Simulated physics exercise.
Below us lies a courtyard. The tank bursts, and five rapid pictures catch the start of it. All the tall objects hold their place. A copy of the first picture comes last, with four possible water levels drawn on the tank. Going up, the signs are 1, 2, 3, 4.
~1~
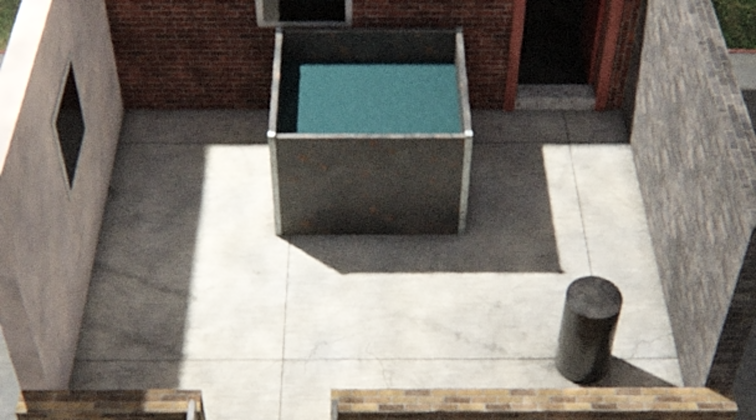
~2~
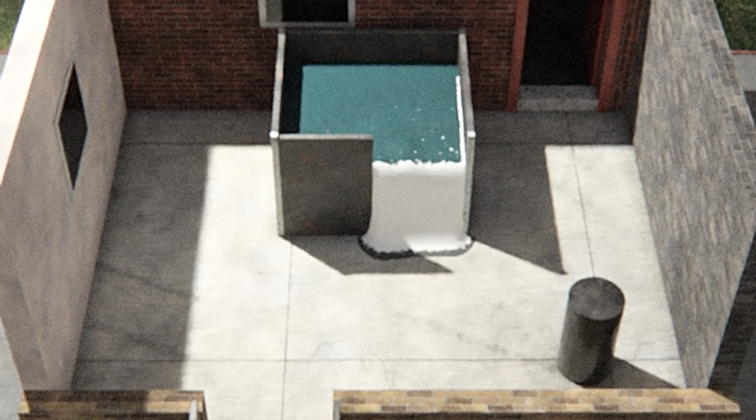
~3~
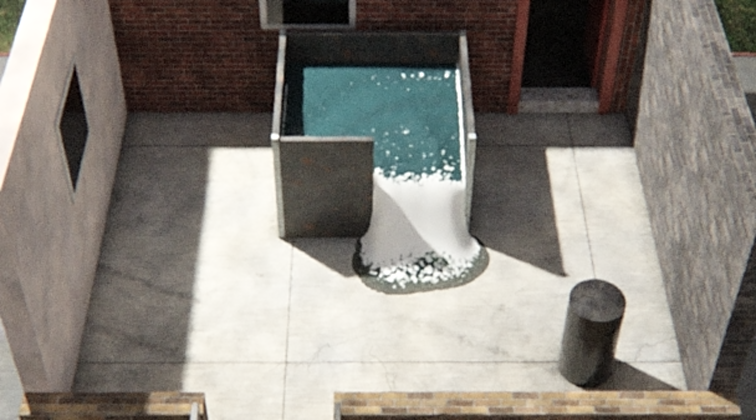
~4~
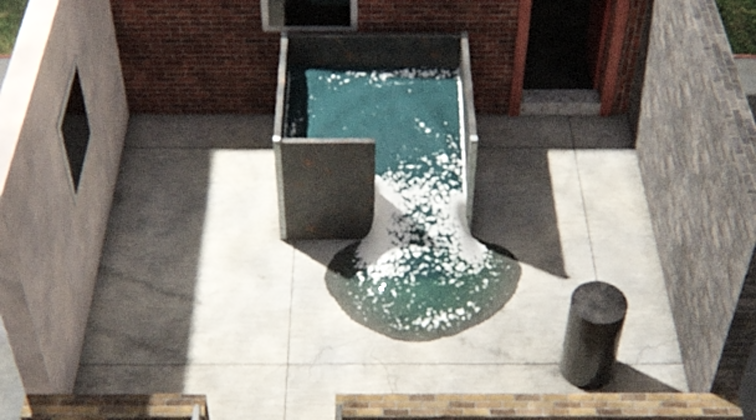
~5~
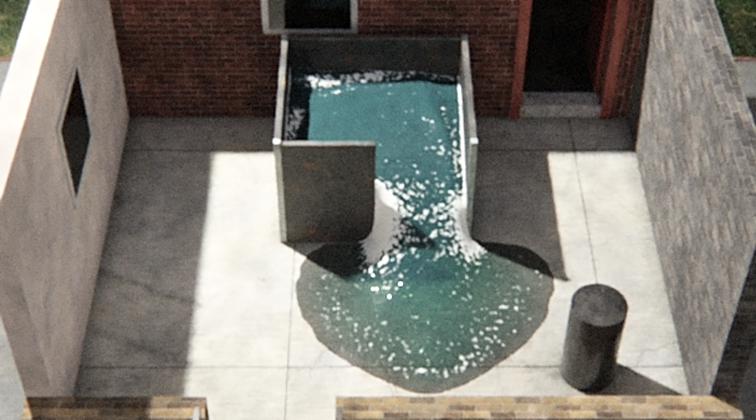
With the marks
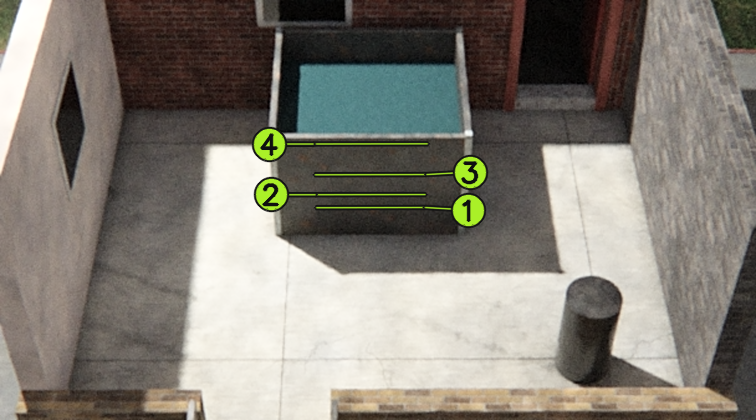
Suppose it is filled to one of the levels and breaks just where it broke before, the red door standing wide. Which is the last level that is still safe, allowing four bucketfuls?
Use level 3.
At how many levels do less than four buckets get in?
Three of them.
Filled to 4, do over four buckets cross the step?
Yes, that goes wrong.
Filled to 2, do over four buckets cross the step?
No, not at all.
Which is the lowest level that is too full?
The answer is 4.
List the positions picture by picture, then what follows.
Water in the tank at rest, its middle at (370, 108); foot of the red doorway at (554, 110); open gate at (266, 385).
Water covers 1 % of the ground and shows as far out as (369, 247).
Water covers 4 % of the ground and shows as far out as (382, 285).
Water covers 9 % of the ground and shows as far out as (410, 334).
Water covers 16 % of the ground and shows as far out as (353, 352).
On the marked copy, 1 at (370, 207); 2 at (370, 194); 3 at (370, 174); 4 at (370, 143); from the bottom up 1, 2, 3, 4.
If 1 is chosen, nothing gets over.
If 2 is chosen, nothing gets over.
If 3 is chosen, a splash gets over, under a bucket.
If 4 is chosen, about 9 bucketfuls get in.
